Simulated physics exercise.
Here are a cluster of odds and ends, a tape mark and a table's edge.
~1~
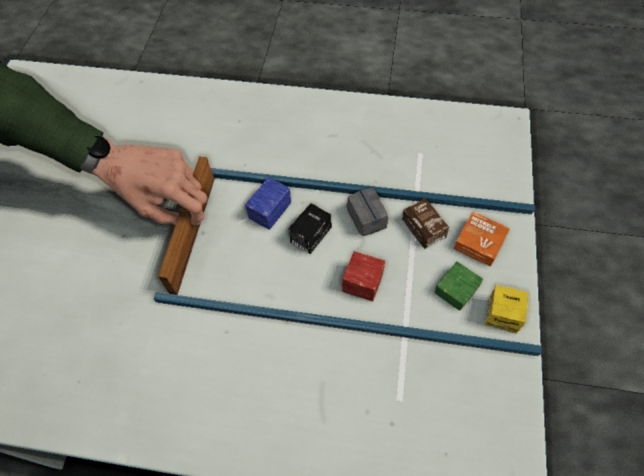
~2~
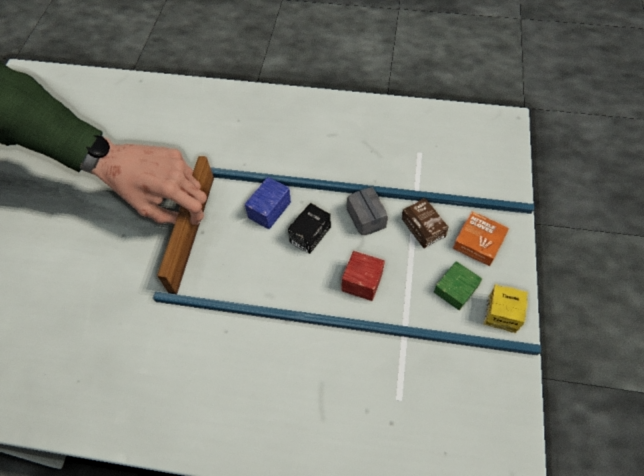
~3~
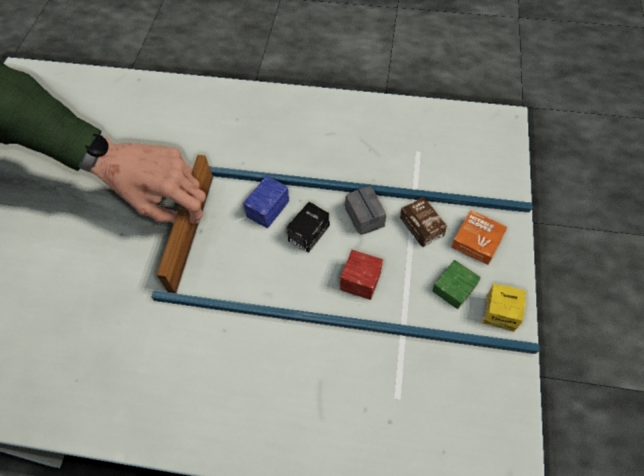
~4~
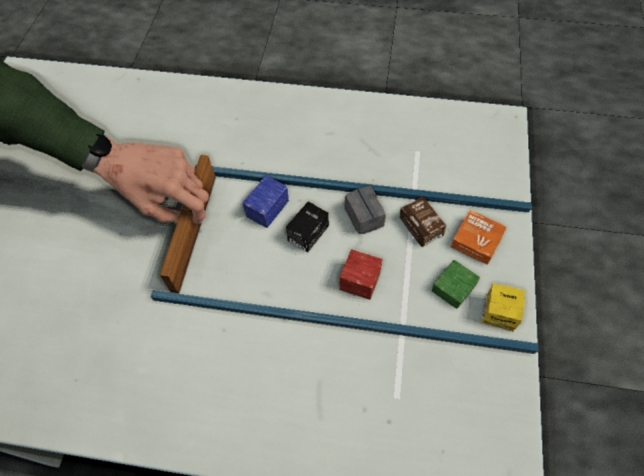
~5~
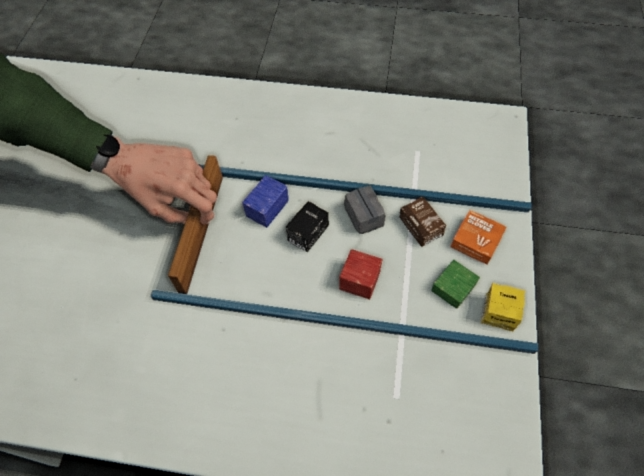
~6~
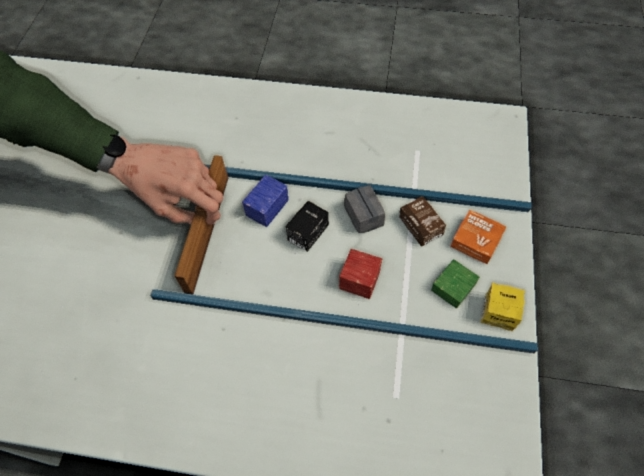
A hand holds a wooden board upright, then slides it slightly right toward several small boxes.
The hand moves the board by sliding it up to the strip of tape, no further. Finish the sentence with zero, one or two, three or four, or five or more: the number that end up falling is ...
The number that end up falling is zero.
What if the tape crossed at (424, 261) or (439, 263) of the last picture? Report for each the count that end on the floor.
Counts: 0, 1.
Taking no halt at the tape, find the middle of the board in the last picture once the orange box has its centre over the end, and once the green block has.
For the orange box at (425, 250), for the green block at (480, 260).
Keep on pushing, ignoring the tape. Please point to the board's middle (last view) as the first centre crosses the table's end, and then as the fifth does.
Its middle is near (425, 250) and then near (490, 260).
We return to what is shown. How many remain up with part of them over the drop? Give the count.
The count would be 1.
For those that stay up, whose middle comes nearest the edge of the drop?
The orange box is the one.
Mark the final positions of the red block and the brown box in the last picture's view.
The red block ends up near (424, 280), and the brown box near (483, 229).
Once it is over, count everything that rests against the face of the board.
The count comes out at 3.
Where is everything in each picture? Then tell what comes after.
The first frame shows yellow box (506, 309); orange box (481, 239); green block (458, 286); board (189, 223); tape (411, 261).
The second frame shows orange box (481, 238); board (188, 223).
The third frame shows green block (456, 284); grey box (365, 211).
The fourth frame shows yellow box (503, 307); blue block (266, 202).
The fifth frame shows orange box (478, 237); red block (361, 274).
The sixth frame shows yellow box (503, 307); orange box (478, 236); green block (455, 284); board (204, 223); tape (408, 259).
A little later, none off yet; yellow box at rest near (503, 307); orange box at rest near (478, 236); green block at rest near (455, 284).
When it is over, the number that fall off is zero.
